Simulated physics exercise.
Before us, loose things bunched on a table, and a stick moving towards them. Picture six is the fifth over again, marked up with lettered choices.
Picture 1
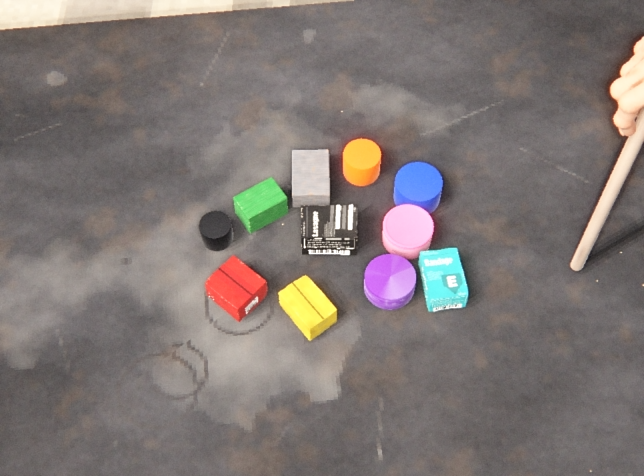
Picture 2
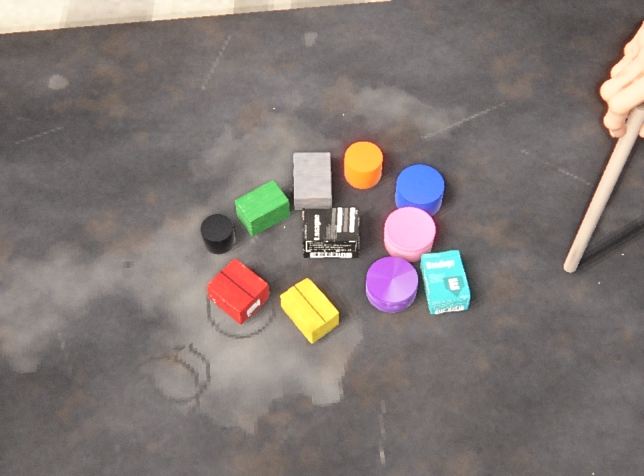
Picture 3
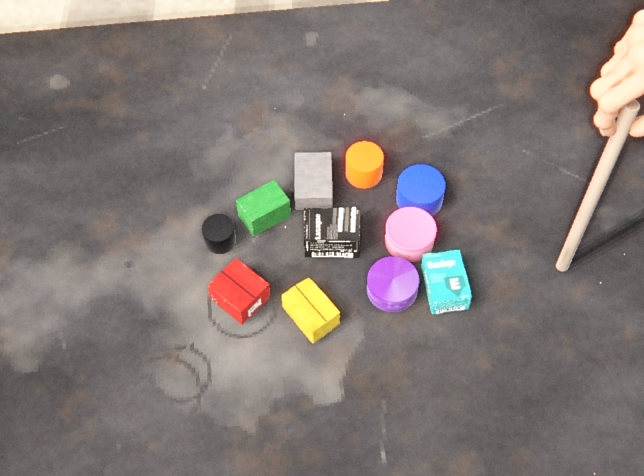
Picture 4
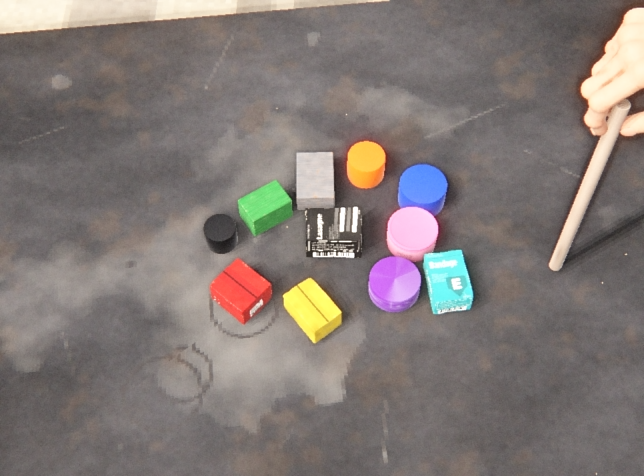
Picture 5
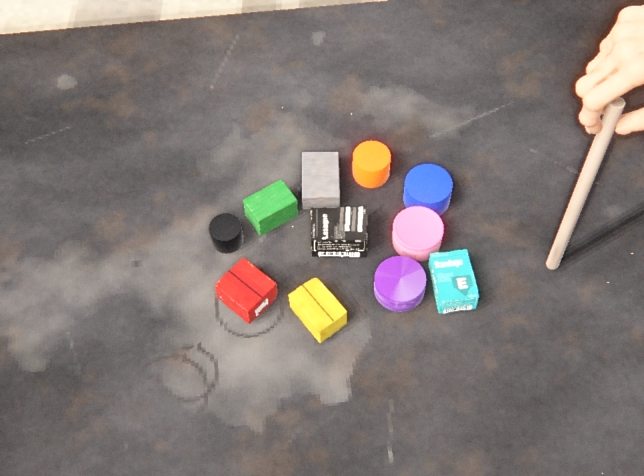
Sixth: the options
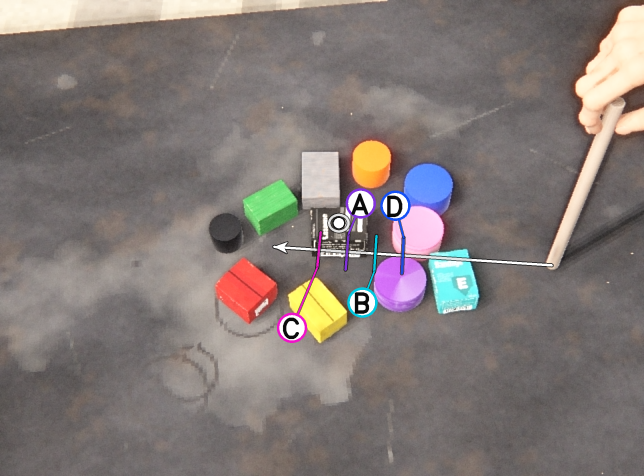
A hand at the right edge holds a pale stick slanting down to a dark, stained grey tabletop, seen from above, with a strip of light cloth along the top left. Orange, blue, pink and purple round pieces and a turquoise box sit right of a black packet, with grey, green, black, red and yellow ones above and left. The stick edges slightly left, and the view shifts a little, while the cluster keeps its arrangement.
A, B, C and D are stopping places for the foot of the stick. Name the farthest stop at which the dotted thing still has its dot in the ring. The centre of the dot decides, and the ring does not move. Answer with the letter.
B is the last safe stop.
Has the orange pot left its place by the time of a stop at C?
No.
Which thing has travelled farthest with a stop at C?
The black packet.
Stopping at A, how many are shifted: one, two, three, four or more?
It has moved four or more.
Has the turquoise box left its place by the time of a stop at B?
By then, yes.
On the marked copy, A at (347, 252); B at (376, 254); C at (319, 250); D at (403, 256); the arrow from (552, 265) to (274, 247); the white dot at (339, 223).
Following B. Soon after the start, foot of the stick (488, 262).
Later, foot of the stick (425, 258); purple tin (383, 297); turquoise box (438, 283).
In the end, foot of the stick (376, 254); pink jar (396, 223); purple tin (382, 298); the dot is still in its ring.
As for the rest, A shifts the dotted thing to (319, 225); C shifts the dotted thing to (298, 217); D keeps the dot in but is short.
